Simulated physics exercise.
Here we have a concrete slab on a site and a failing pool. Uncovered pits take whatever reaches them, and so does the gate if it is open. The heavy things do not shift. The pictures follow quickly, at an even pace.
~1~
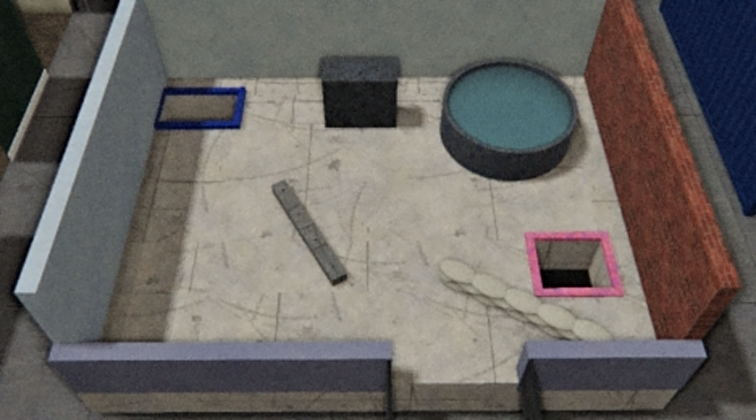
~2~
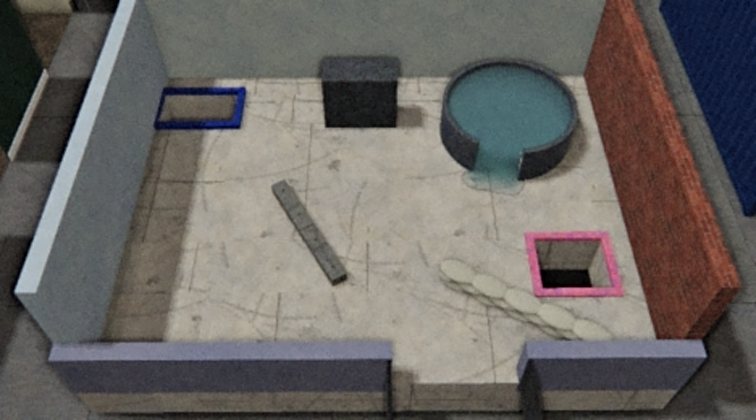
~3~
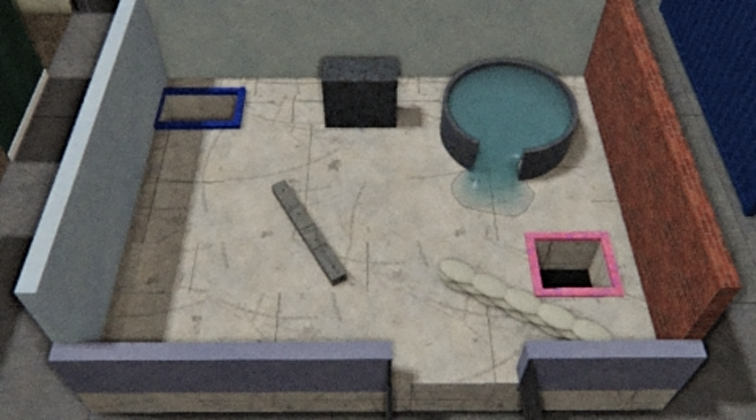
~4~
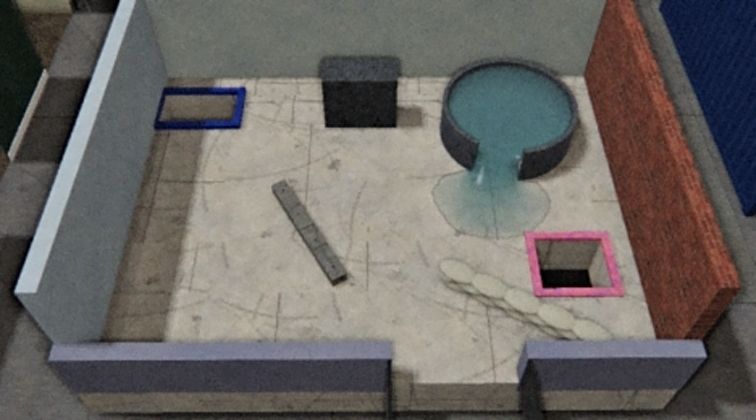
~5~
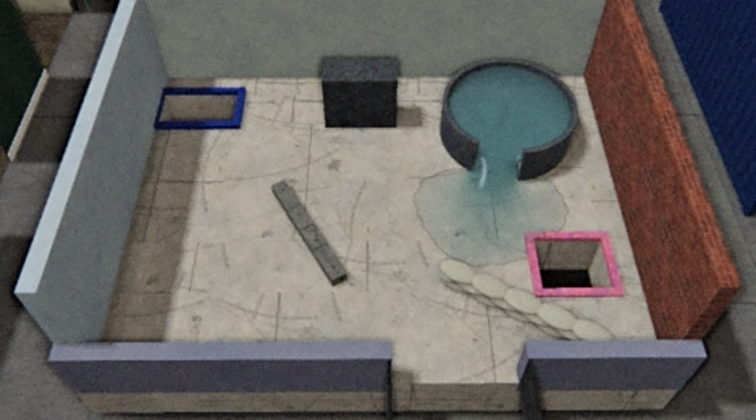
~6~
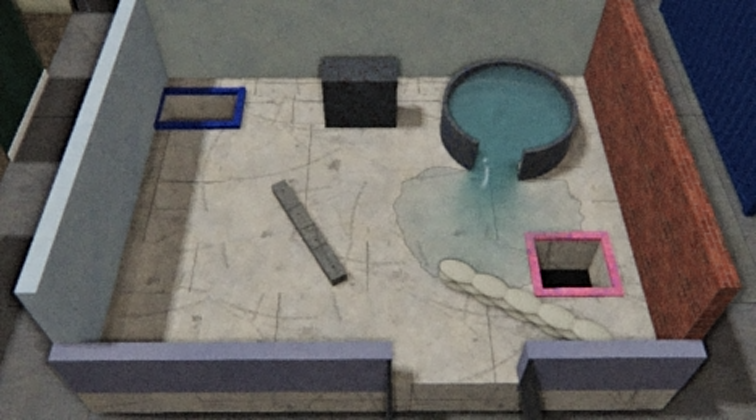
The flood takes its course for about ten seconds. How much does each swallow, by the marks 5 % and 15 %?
One by one: The gate takes under 5 %; the pink pit takes over 15 %; the blue pit takes under 5 %.
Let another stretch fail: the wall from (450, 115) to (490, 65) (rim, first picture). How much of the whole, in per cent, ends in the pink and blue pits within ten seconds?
Parts in a hundred: Pink 0, blue 20.
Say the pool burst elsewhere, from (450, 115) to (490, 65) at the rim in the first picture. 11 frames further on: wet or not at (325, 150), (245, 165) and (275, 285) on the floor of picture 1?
In that order: Flooded, under water, not flooded.
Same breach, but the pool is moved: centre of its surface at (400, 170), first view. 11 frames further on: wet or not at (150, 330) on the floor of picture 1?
There: Awash.
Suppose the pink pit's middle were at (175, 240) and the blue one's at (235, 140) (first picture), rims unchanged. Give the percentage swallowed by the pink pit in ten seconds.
Roughly, in per cent: Pink 2.
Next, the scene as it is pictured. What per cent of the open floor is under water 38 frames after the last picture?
Near 60 in a hundred.
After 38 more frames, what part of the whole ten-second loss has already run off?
Roughly 75 per cent.
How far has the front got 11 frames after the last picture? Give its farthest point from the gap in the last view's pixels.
Near (253, 368).
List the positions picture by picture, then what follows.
The first frame shows still water in the round pool at (509, 107).
In the second frame, water pours out at (497, 168) and has run to (467, 180).
In the third frame, water pours out at (496, 169) and has run to (466, 203).
In the fourth frame, the front is at (460, 227), out from the gap at (496, 169).
In the fifth frame, water pours out at (497, 169) and has run to (468, 259).
In the sixth frame, the front is at (495, 290), out from the gap at (497, 168).
A moment on, water covers 20 % of the floor; the gate 0 %, the pink pit 1 %, the blue pit 0 %.
Next, water covers 25 % of the floor; the gate 0 %, the pink pit 5 %, the blue pit 0 %.
Then, water covers 35 % of the floor; the gate 0 %, the pink pit 10 %, the blue pit 0 %.
Later, water covers 60 % of the floor; the gate 1 %, the pink pit 16 %, the blue pit 0 %.
In the end, water covers 85 % of the floor; the gate 3 %, the pink pit 20 %, the blue pit 0 %.
